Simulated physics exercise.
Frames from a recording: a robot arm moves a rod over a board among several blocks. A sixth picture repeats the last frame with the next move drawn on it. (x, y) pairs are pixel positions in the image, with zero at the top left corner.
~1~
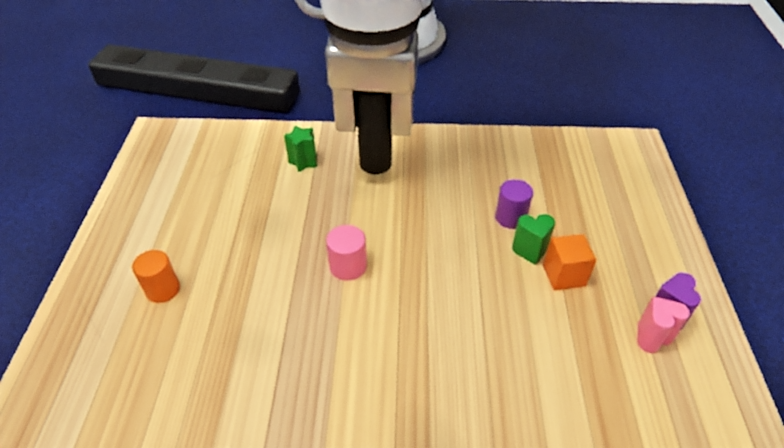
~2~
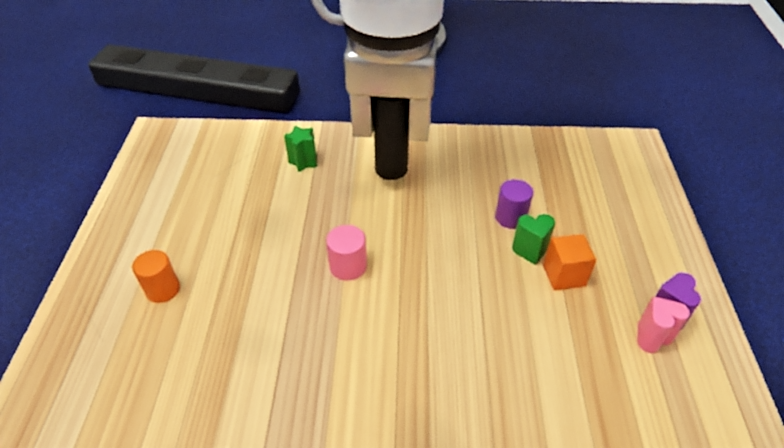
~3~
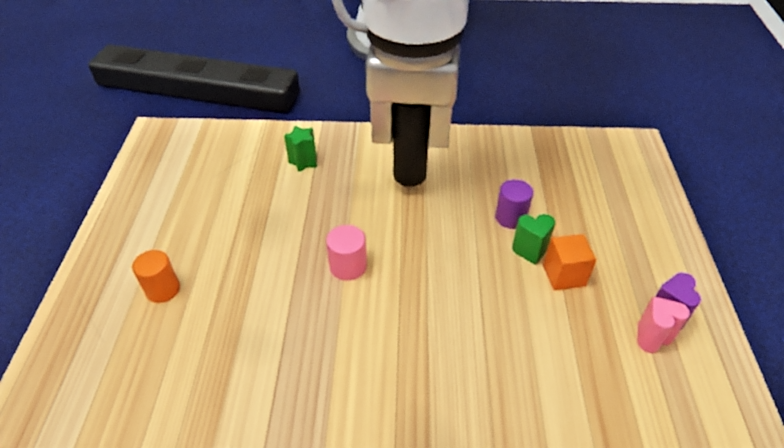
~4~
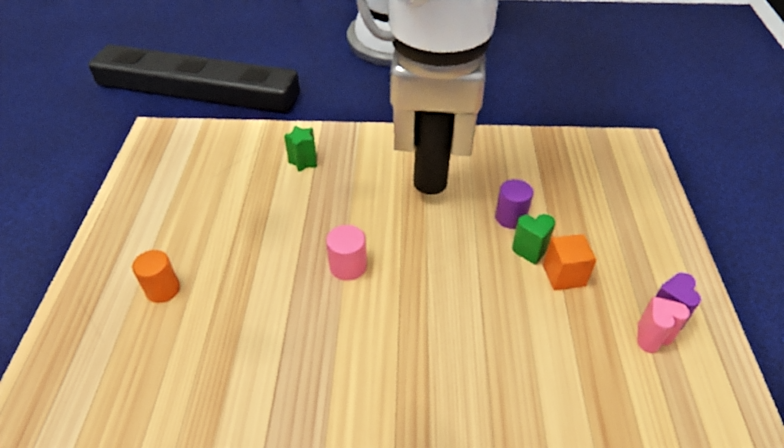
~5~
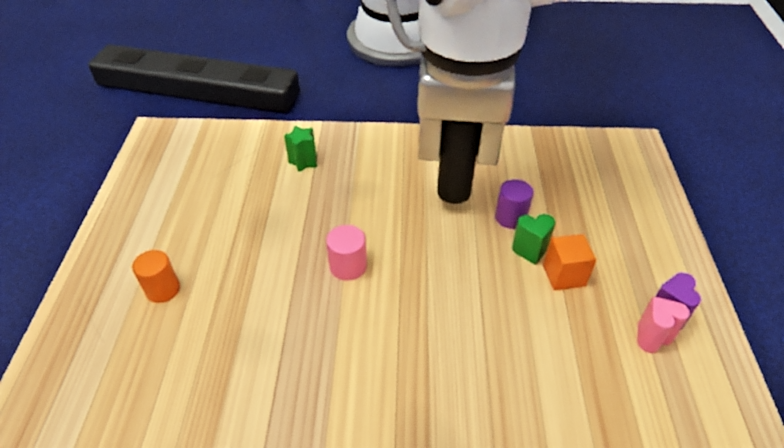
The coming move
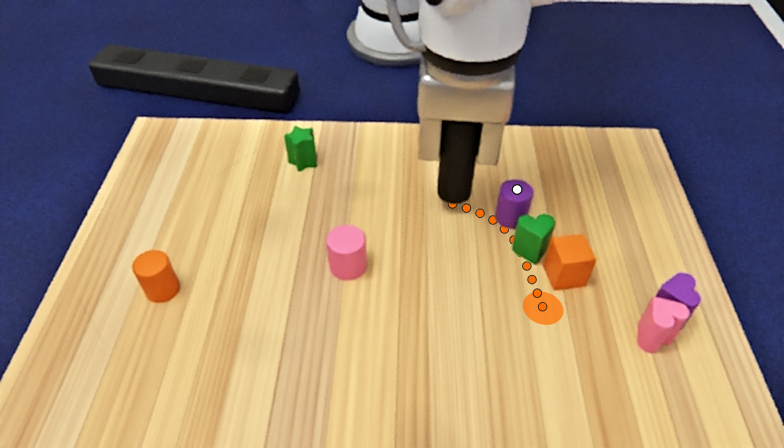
On a light wooden board over a dark blue surface, a robot arm holds a black rod near the far edge, among scattered colourful blocks. The arm moves the rod steadily right and slightly nearer, bringing it just left of the purple cylinder, while the blocks all stay still.
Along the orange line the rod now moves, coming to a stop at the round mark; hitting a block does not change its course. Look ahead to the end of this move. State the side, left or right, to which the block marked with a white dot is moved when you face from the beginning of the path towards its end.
The block marked with a white dot is shifted sideways to the left, facing along the path from start to end.
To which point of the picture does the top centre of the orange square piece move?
The centre of its top will be at (614, 271).
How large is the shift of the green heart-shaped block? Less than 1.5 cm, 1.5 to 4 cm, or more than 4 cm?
Ends over 4 cm away.
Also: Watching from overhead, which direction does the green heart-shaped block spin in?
It spins anti-clockwise.
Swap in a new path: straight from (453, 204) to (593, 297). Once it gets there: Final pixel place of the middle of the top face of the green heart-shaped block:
My estimate: (644, 292).
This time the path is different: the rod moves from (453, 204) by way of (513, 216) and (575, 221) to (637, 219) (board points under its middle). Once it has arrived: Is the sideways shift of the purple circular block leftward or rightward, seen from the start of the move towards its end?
Goes right.
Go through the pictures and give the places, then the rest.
Rod tip (376, 164); block tops, purple circular block (517, 189); green heart-shaped block (538, 223); orange square piece (574, 248), in the first picture.
Rod (391, 169); blocks unchanged, in the second picture.
Rod (410, 176); blocks unchanged, in the third picture.
Rod (430, 183); blocks unchanged, in the fourth picture.
Rod (454, 192); purple circular block (517, 189); green heart-shaped block (538, 223); orange square piece (574, 248), in the fifth picture.
Path on the board, from (453, 204) by way of (499, 224) and (525, 262) to (543, 308); the dot is on the purple circular block.
What follows on the original path. One third of the way, rod (502, 213); purple circular block (540, 195).
Two thirds of the way, rod (529, 251); purple circular block (549, 200); green heart-shaped block (564, 255), turned 15° anticlockwise; orange square piece (602, 264), turned 40° anticlockwise.
At the end, rod (547, 297); purple circular block (549, 200); green heart-shaped block (587, 290), turned 65° anticlockwise; orange square piece (614, 271), turned 85° anticlockwise.
